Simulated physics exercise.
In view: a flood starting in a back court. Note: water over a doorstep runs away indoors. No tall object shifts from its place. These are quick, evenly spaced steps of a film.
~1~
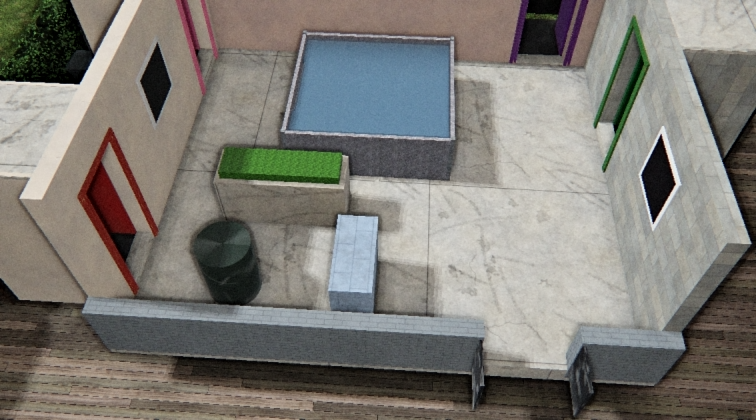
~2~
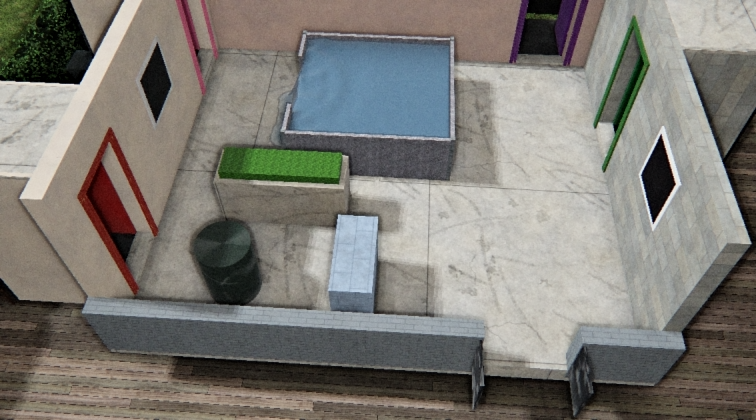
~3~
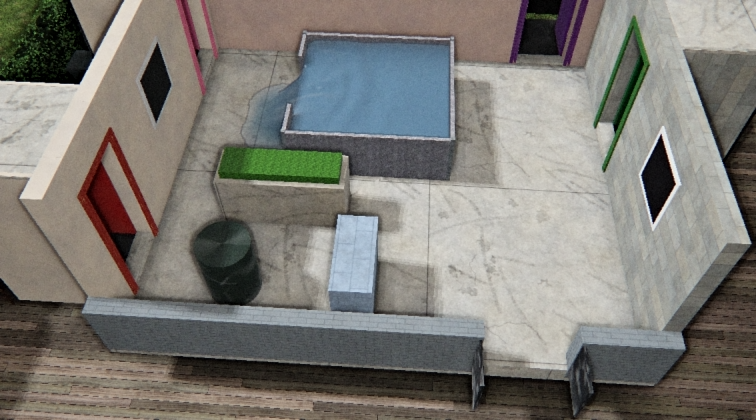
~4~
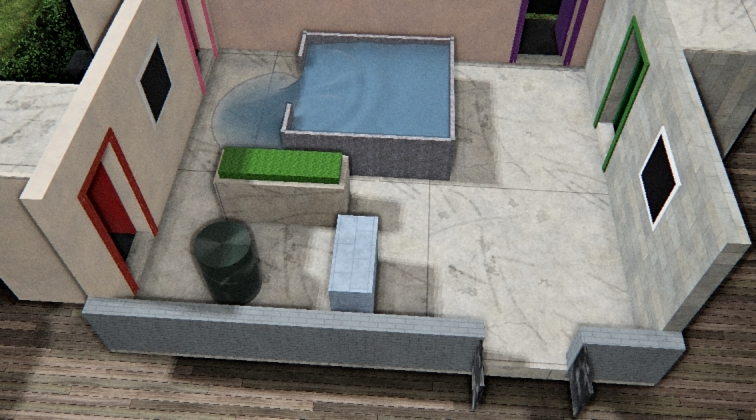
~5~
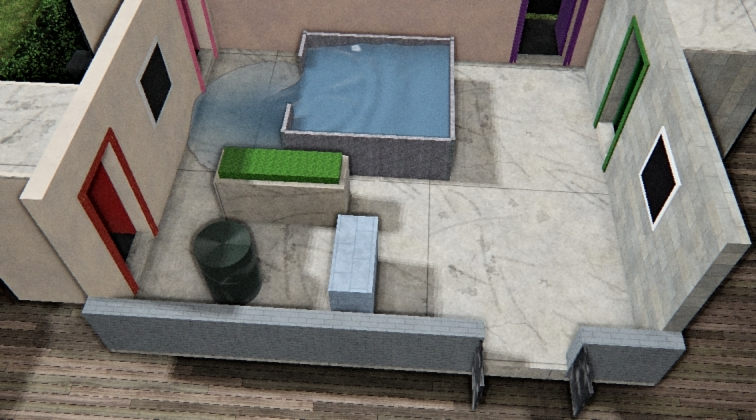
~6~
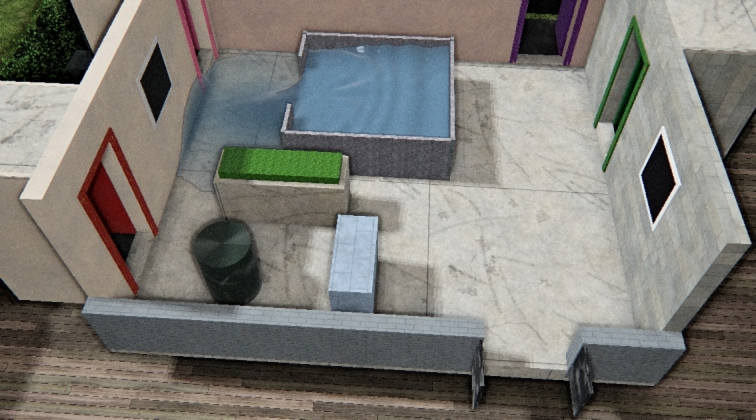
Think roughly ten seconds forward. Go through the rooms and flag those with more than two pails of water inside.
As I see it, I expect the red door to let through too much. I expect the purple door to let through too much. I expect the pink door to let through too much. I expect the green door to let through an acceptable amount.
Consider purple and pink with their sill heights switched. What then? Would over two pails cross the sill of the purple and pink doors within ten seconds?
My take is that the purple door remains within bounds and the pink door overshoots the limit.
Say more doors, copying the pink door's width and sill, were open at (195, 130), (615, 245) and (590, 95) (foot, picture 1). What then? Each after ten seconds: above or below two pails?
Door by door: Ends up above, ends up below, ends up below.
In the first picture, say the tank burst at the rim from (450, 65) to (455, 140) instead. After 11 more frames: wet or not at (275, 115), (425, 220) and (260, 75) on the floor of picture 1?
Sequence: Spared / spared / spared.
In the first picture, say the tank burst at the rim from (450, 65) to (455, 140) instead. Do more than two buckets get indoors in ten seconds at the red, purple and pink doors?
Result - red door: Below the limit; purple door: Above the limit; pink door: Below the limit.
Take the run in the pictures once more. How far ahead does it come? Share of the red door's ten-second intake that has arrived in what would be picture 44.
By my reckoning, 40 percent.
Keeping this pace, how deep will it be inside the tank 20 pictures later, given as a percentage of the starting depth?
That comes to some 50 per cent.
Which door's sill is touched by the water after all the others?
It's the green one.
A moment on, water covers 20 % of the floor; the red door wet at the sill, nothing in, the purple door not reached, the pink door under two buckets in, the green door not reached.
Next, water covers 30 % of the floor; the red door wet at the sill, nothing in, the purple door not reached, the pink door over two buckets in, the green door not reached.
Then, water covers 50 % of the floor; the red door under two buckets in, the purple door wet at the sill, nothing in, the pink door far over two buckets in, the green door not reached.
Later, water covers 85 % of the floor; the red door far over two buckets in, the purple door under two buckets in, the pink door far over two buckets in, the green door wet at the sill, nothing in.
In the end, water covers 100 % of the floor; the red door far over two buckets in, the purple door over two buckets in, the pink door far over two buckets in, the green door wet at the sill, nothing in.
